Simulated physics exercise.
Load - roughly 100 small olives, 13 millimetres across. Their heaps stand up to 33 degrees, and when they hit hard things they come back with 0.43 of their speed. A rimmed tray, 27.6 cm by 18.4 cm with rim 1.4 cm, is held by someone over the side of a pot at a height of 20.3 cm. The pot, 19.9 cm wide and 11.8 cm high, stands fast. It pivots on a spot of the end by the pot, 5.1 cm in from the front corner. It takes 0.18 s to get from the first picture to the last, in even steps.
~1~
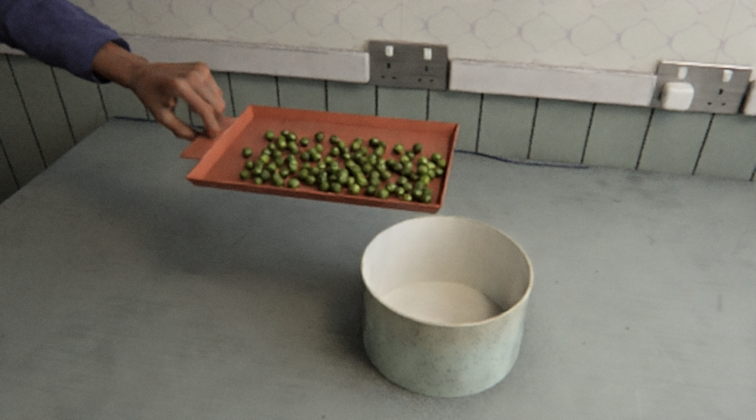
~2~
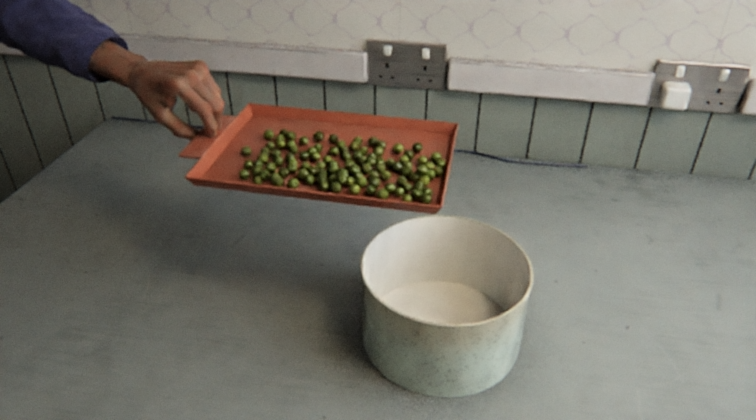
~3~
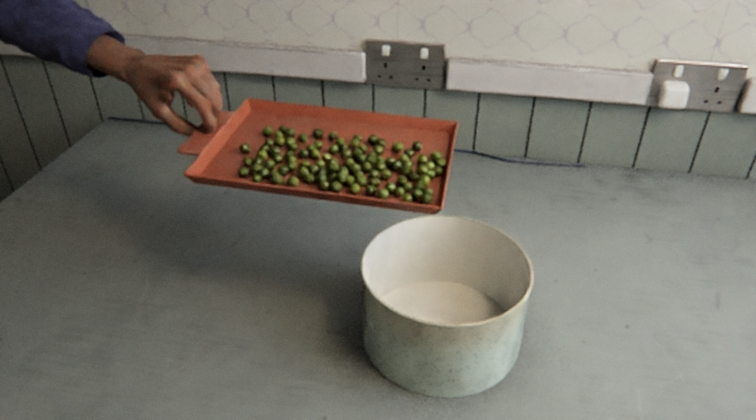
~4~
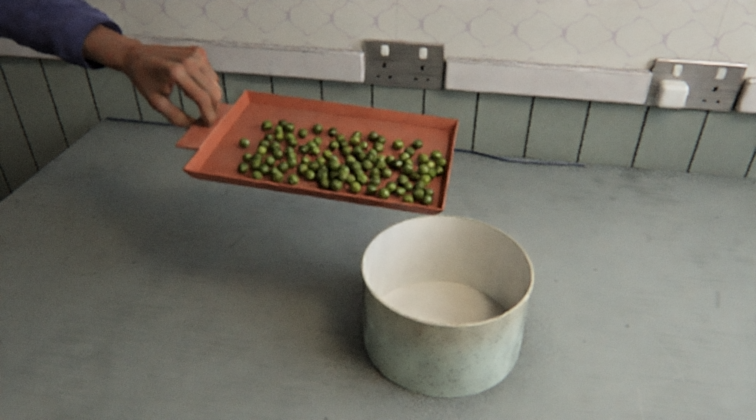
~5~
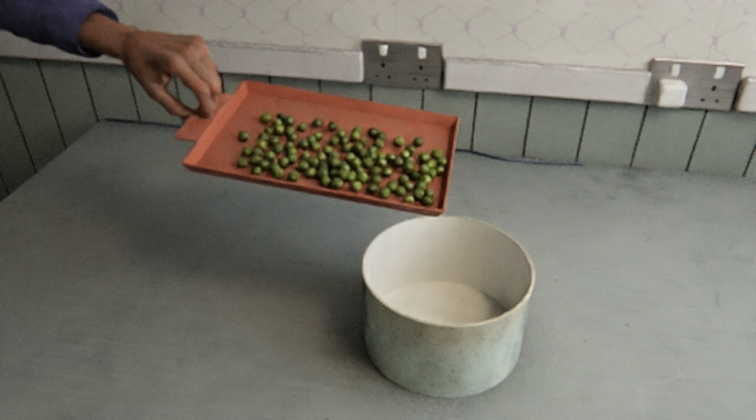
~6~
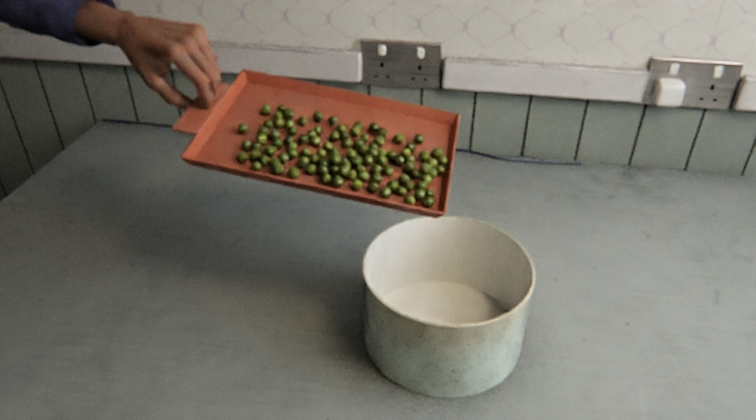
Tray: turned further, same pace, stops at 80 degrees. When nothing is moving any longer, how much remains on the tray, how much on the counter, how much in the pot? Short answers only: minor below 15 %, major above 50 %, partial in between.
Tray: Minor, counter: Minor, pot: Major.
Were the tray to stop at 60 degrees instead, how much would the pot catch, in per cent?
70 per cent.
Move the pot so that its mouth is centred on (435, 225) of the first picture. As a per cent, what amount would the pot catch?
I'd put it at around 15 per cent.
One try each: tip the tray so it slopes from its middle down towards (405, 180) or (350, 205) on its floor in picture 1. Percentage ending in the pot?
The share comes to about 100 in a hundred, then about 65 in a hundred.
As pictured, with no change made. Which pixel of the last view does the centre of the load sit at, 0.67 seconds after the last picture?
Around (415, 177).
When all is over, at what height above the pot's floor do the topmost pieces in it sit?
Roughly 3.0 cm.
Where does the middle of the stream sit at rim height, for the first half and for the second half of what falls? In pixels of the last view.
The first half passes near (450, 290) and the second half near (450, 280).
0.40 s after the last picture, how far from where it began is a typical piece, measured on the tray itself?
About 4 cm.
Then, 0.40 s after the last picture, tilt 44 degrees; the tray holds 100 %, the pot 0 %.
Then, 0.67 s after the last picture, tilt 67 degrees; the tray holds 95 %, the pot 0 %.
Then, 1.04 s after the last picture, tilt 80 degrees; the tray holds 5 %, the pot 95 %.
In the end, tray 0 %, counter 0 %, pot 100 %.
